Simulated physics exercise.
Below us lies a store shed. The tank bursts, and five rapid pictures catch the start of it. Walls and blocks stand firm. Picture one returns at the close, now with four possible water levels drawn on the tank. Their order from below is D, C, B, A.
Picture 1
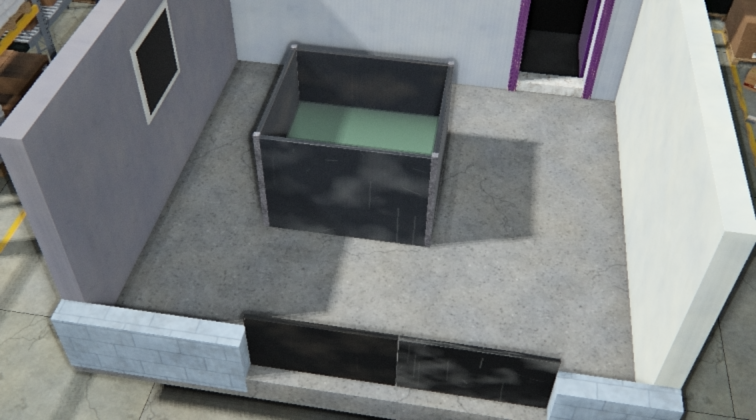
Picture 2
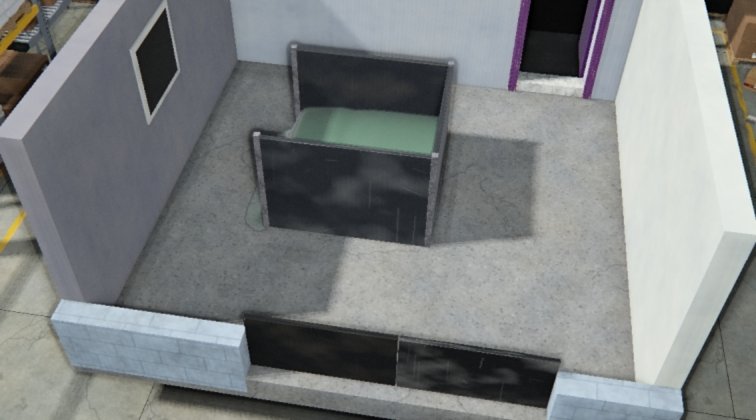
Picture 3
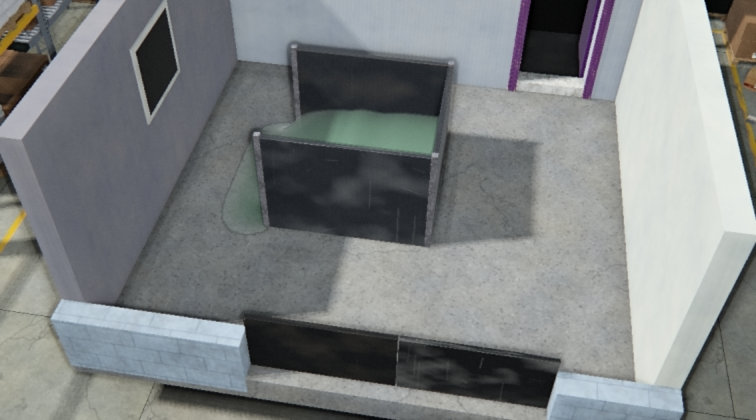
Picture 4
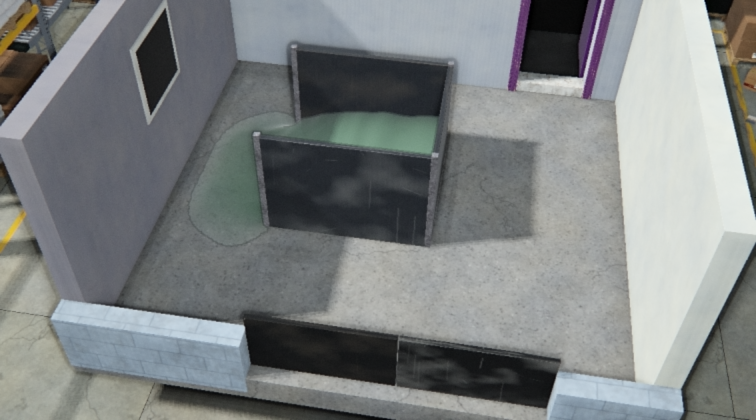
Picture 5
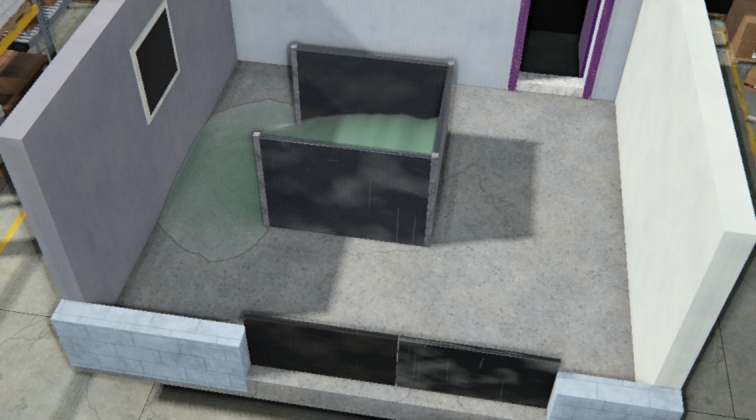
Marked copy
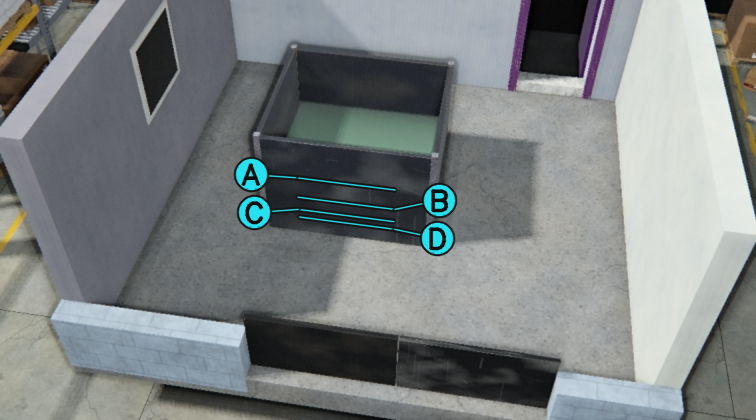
A store shed is seen from above, its grey floor enclosed by pale walls and a low front edge with dark panels between light blue blocks. A dark-sided tank of green water stands near the middle, with a purple doorway behind it to the right. The tank's left side disappears, and the water slopes down and spreads leftward across the floor in a widening, rounded sheet, while the camera stays still.
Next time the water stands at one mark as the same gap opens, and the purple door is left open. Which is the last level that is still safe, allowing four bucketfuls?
Level A.
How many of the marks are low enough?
All of them.
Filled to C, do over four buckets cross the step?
No.
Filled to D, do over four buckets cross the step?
No, not at all.
On the marked copy, A at (345, 183); B at (345, 203); C at (346, 215); D at (346, 223); from the bottom up D, C, B, A.
For level A, a splash gets over, under a bucket.
For level B, nothing gets over.
For level C, nothing gets over.
For level D, nothing gets over.
